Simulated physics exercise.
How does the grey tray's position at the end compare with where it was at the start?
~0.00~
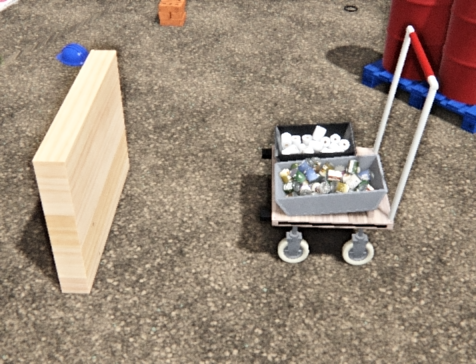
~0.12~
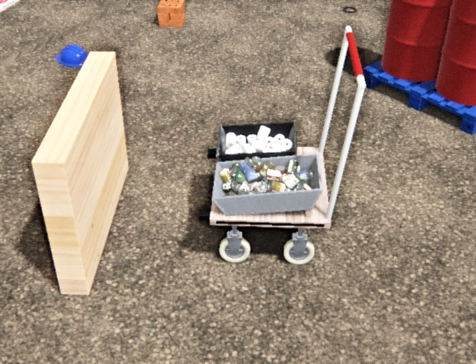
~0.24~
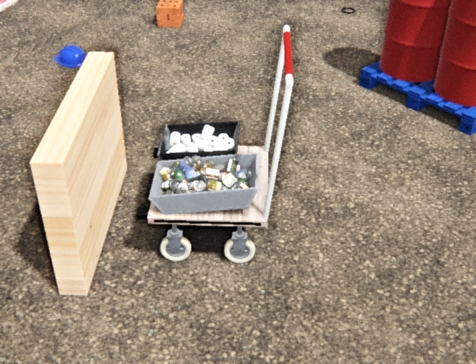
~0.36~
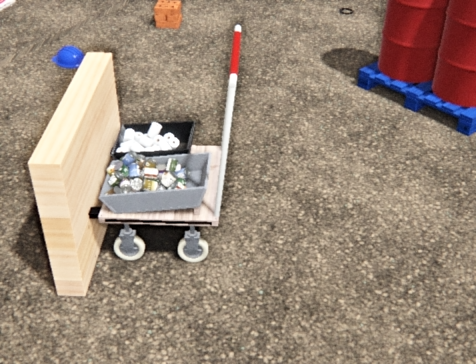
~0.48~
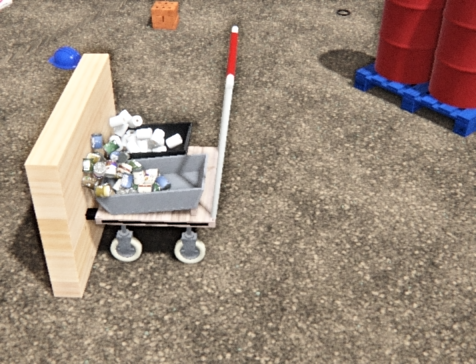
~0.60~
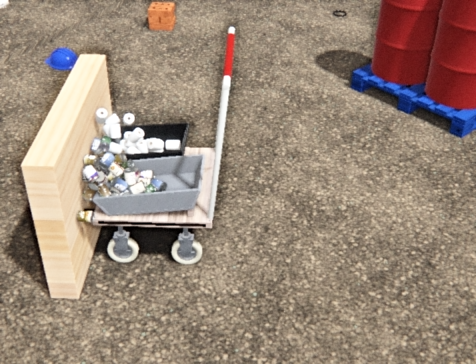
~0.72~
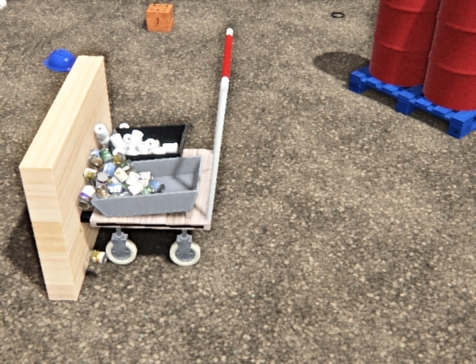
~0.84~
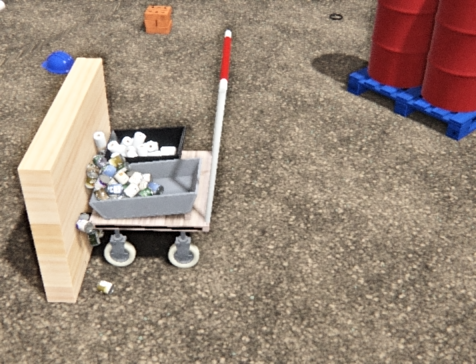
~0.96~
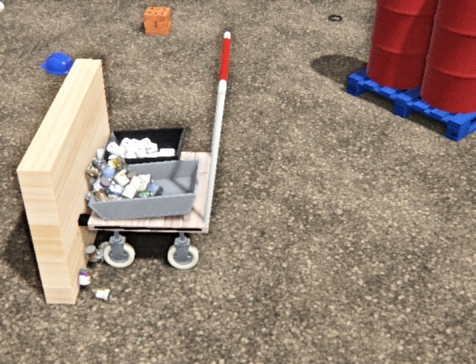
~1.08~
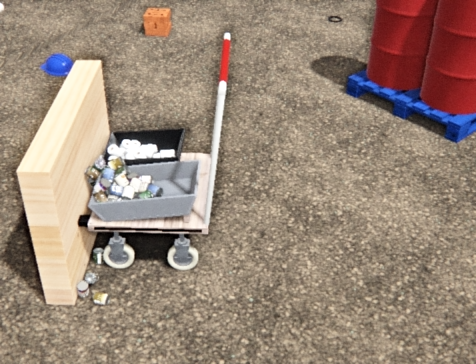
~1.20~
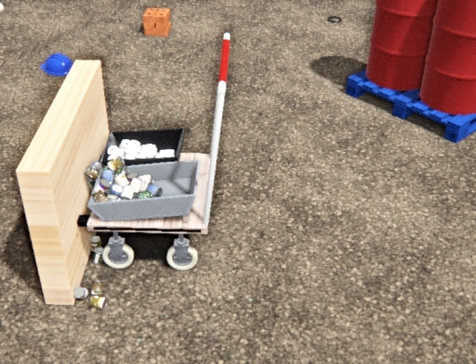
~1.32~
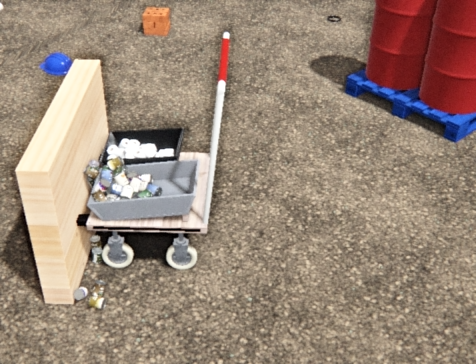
The grey tray starts well to the right of the wooden wall, with open ground between them. By the end it has moved left with the trolley and sits right up beside the wall.
